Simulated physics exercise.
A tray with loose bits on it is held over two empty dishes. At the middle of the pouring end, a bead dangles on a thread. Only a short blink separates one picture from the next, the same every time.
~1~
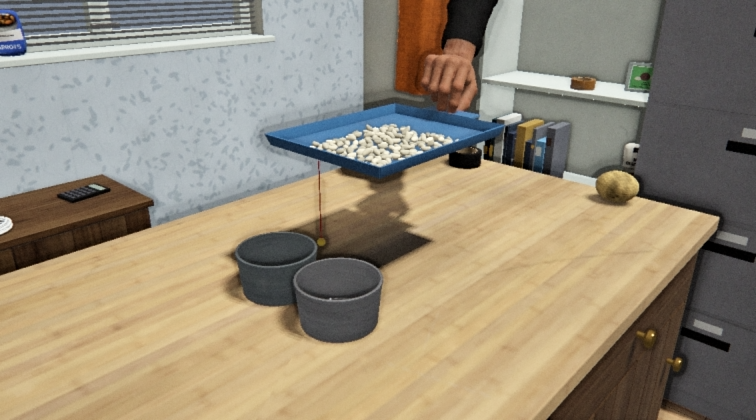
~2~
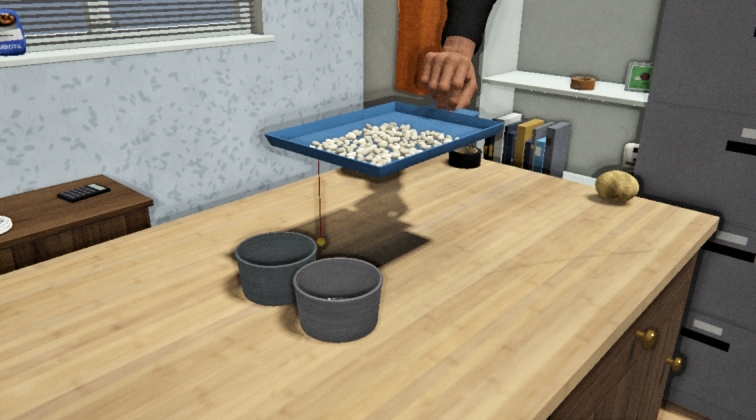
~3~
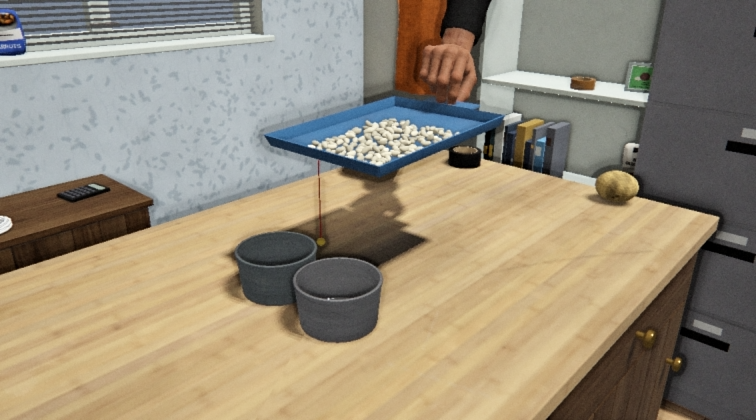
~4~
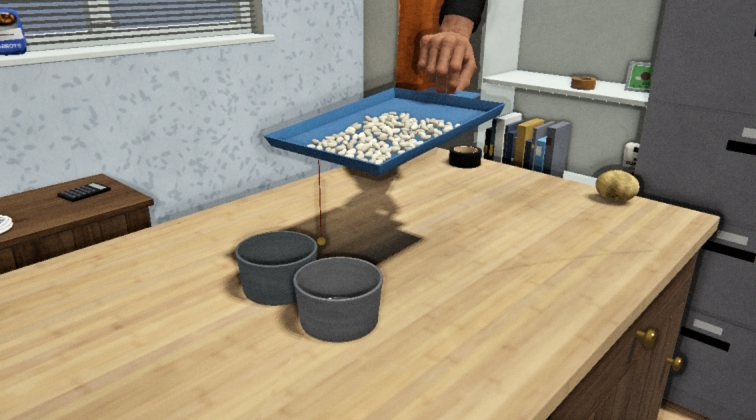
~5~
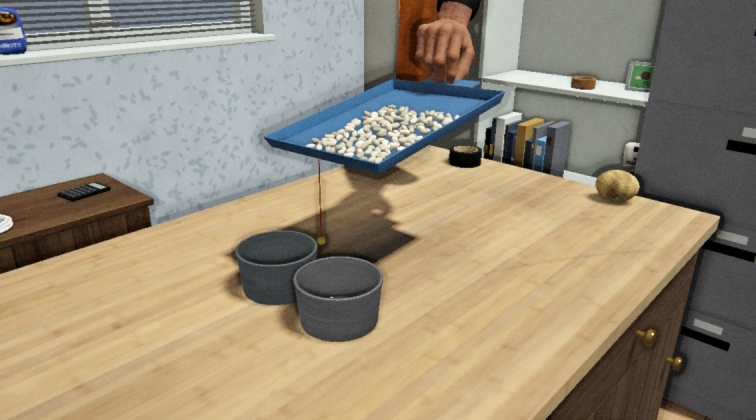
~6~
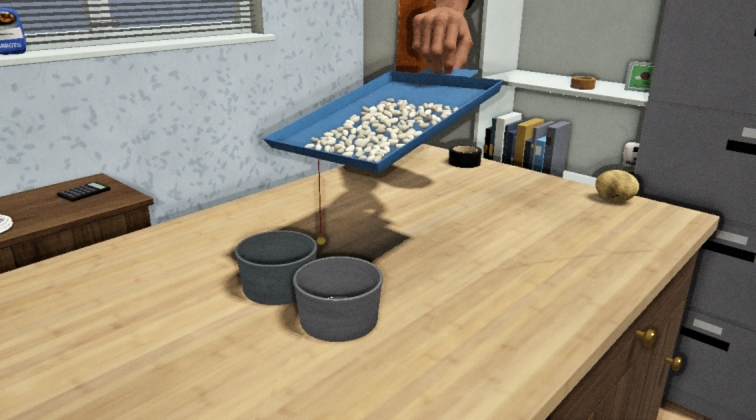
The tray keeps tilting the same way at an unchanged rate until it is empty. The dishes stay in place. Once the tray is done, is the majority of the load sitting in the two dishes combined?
By the end, the dishes are holding most of the load, I'd say.
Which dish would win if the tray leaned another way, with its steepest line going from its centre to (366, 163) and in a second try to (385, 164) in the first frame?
Outcome one: The right side; outcome two: The right side.
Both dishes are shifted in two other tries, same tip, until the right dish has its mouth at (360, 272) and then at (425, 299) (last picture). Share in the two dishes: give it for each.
In turn 50 and 0 in a hundred.
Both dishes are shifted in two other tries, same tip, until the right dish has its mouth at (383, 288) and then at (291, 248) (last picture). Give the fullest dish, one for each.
At place one the left of the pair; at place two the right of the pair.
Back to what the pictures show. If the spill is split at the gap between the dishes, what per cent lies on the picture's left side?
Some 80 per cent.
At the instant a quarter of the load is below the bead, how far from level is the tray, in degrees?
Around 105°, give or take.
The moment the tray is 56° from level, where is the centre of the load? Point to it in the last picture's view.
Look close to (328, 131) in the last picture.
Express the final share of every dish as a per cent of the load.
Left dish 50, right dish 20 %.
Soon, tray tipped steeply; nearly all on the tray; a stray few in the left dish.
A while on, tray tipped right over; nearly all on the tray; a stray few in the right dish; a stray few in the left dish; a stray few outside both; a stray few in the air.
Towards the end, tray tipped past a quarter turn; about a quarter in the right dish; about half in the left dish; about a quarter outside both.
Finally, tray tipped past a quarter turn; about a quarter in the right dish; about half in the left dish; about a quarter outside both.
